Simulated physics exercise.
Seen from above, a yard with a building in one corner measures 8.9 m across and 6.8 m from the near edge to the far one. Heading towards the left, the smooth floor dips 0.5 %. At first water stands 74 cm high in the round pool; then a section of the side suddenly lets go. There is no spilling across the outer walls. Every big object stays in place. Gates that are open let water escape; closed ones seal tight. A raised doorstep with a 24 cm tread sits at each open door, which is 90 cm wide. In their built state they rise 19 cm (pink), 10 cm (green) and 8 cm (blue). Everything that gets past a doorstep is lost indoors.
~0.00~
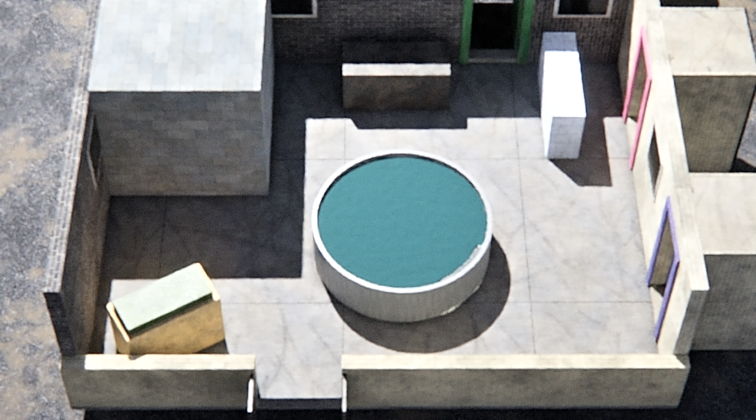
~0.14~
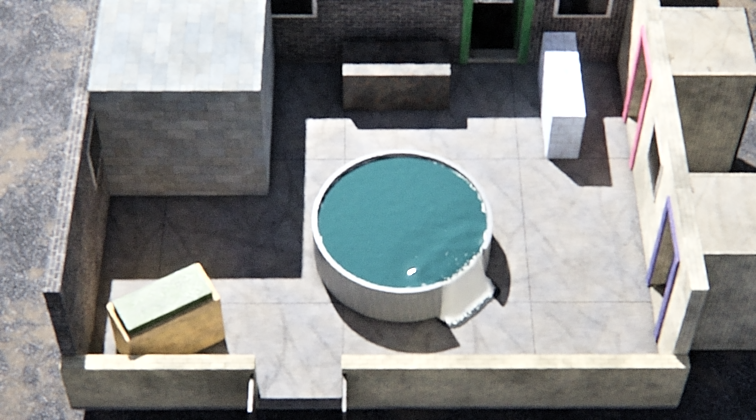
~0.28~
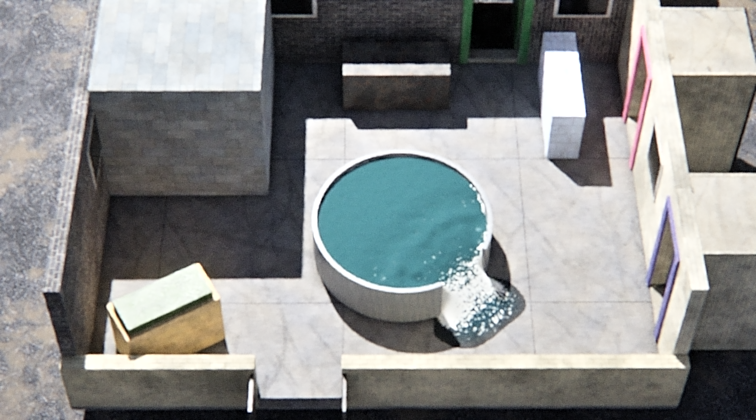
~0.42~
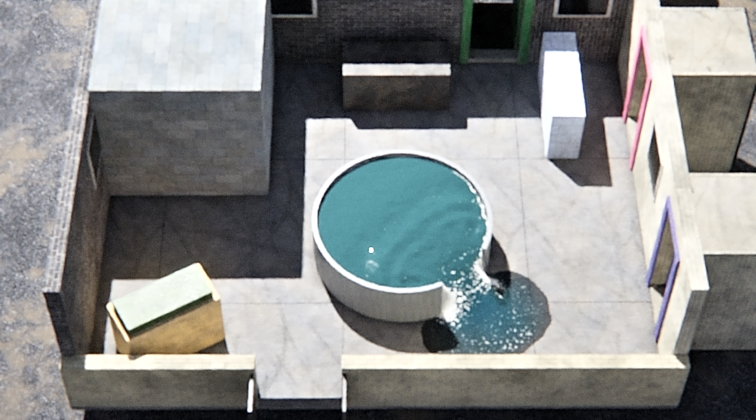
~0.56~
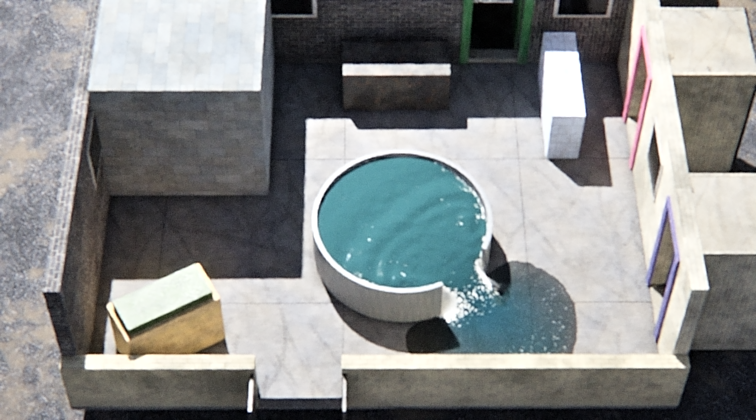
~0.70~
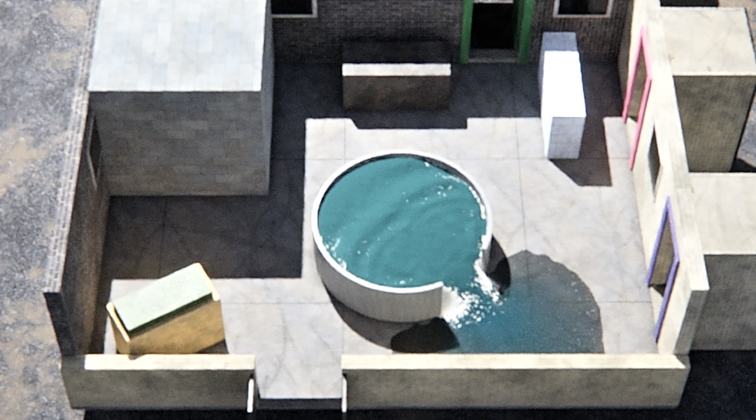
At the start, a round pool of still teal water stands in a walled yard with a building in one corner. A gap opens in the pool's lower right side and water pours out, foaming white. The water then spreads across the pale floor in a widening dark sheet while ripples cross the pool.
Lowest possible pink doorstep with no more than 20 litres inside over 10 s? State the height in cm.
I would say 12 cm.
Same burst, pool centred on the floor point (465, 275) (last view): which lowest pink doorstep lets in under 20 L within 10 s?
Roughly 13.0 cm is needed.
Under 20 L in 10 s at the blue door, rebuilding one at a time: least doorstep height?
Door blue, min height approx. 26 cm.
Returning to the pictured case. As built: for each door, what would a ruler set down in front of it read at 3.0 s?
Before pink it's 1 cm, before green 0 cm, before blue 24 cm.
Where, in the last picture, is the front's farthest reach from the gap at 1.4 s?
(659, 382).
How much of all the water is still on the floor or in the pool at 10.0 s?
Some 88 %.
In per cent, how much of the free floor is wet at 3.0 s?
Roughly 35 percent of the floor.
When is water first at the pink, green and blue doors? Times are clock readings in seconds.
Pink 3.0 s / green 5.0 s / blue 1.1 s.
After 1.4 s water covers 20 % of the floor, deepest (54 cm) near (659, 382); it has not reached the pink door.
After 3.0 s water covers 35 % of the floor, deepest (42 cm) near (624, 383); it has not reached the pink door.
After 10.0 s water covers 100 % of the floor, deepest (16 cm) near (599, 97); 16 cm at the pink door, 0 litres in over its 19 cm doorstep.
At the pink door as built, the water arrived by 3.1 s and peaked near 18 cm at 8.8 s.
With a doorstep of 11 cm, 28 litres would have come in within the 10 s; with 14.5 cm, 8 litres. So under 20 litres takes about 12 cm.
